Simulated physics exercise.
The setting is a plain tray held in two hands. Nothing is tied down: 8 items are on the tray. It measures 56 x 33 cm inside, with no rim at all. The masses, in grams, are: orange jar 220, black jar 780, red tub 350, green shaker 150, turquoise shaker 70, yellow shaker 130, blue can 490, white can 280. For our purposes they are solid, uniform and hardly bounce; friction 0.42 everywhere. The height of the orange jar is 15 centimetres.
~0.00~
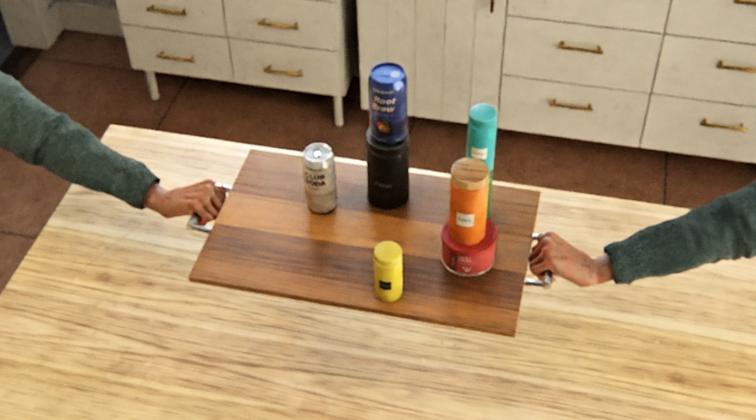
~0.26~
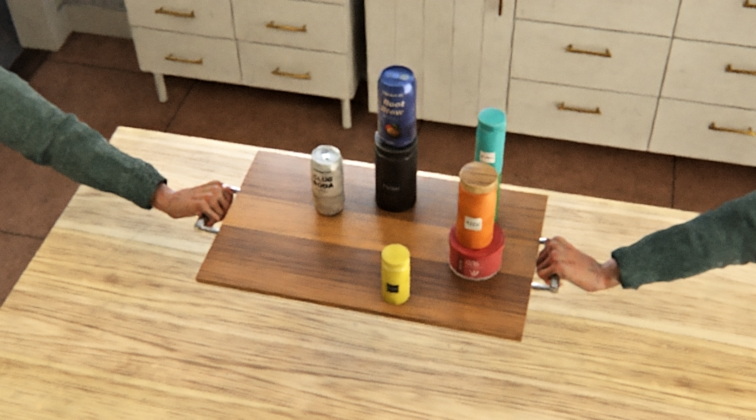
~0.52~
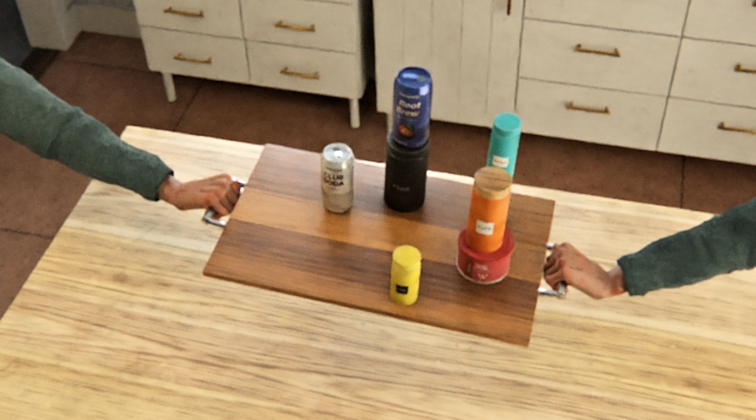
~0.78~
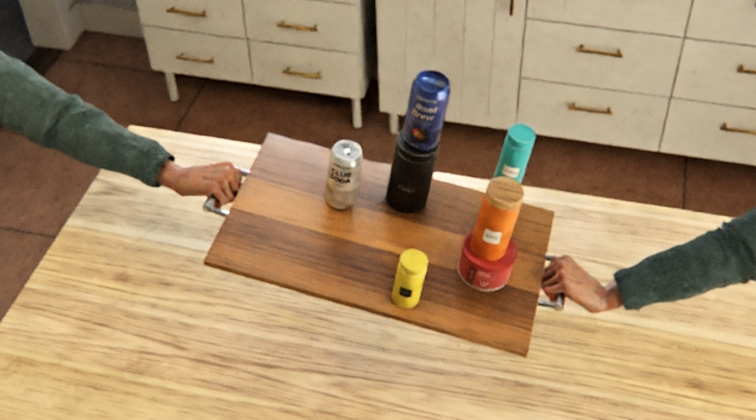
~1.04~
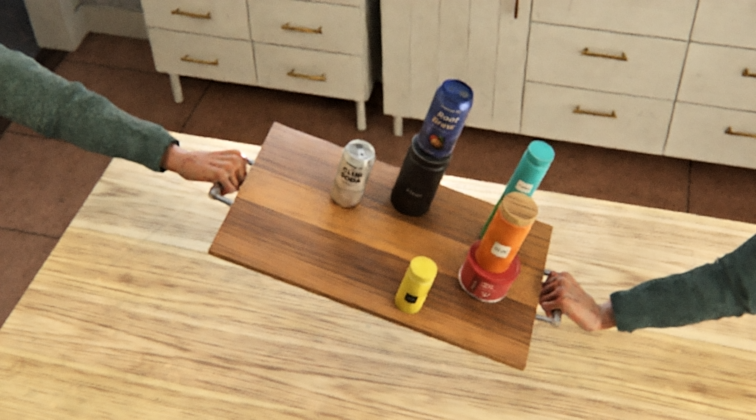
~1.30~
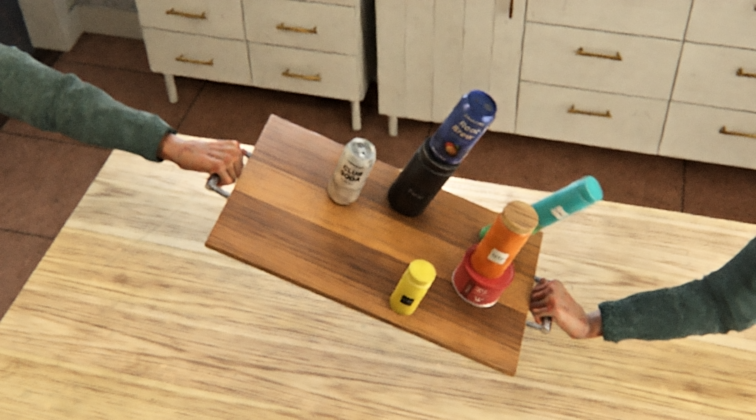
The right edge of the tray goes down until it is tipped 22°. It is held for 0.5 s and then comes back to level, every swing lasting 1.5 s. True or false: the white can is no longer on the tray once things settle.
False.
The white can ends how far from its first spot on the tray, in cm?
About 0 cm.
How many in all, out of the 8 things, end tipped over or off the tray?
In total, 4.
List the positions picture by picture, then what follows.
The first picture shows tray level; white can (320, 179); orange jar (468, 202).
The second picture shows tray level; red tub (476, 249).
The third picture shows tray at 3°, right edge down; turquoise shaker (503, 148); yellow shaker (405, 276).
The fourth picture shows tray at 9°, right edge down; blue can (426, 112); orange jar (497, 219).
The fifth picture shows tray at 16°, right edge down; black jar (421, 175); red tub (489, 271).
The sixth picture shows tray at 20°, right edge down; white can (351, 173).
After 1.50 s, tray at 22°, right edge down; green shaker and turquoise shaker now off the tray; blue can tipped 39° from how it sat; black jar tipped 40° from how it sat.
After 1.80 s, tray at 22°, right edge down; blue can now off the tray; black jar on its side.
After 2.30 s, tray at 21°, right edge down; black jar now off the tray.
After 3.00 s, tray at 7°, right edge down.
At rest (4.1 s), off the tray, black jar, green shaker, turquoise shaker and blue can; the other 4 in place, give or take 5 cm. In the last view, white can near (337, 183).
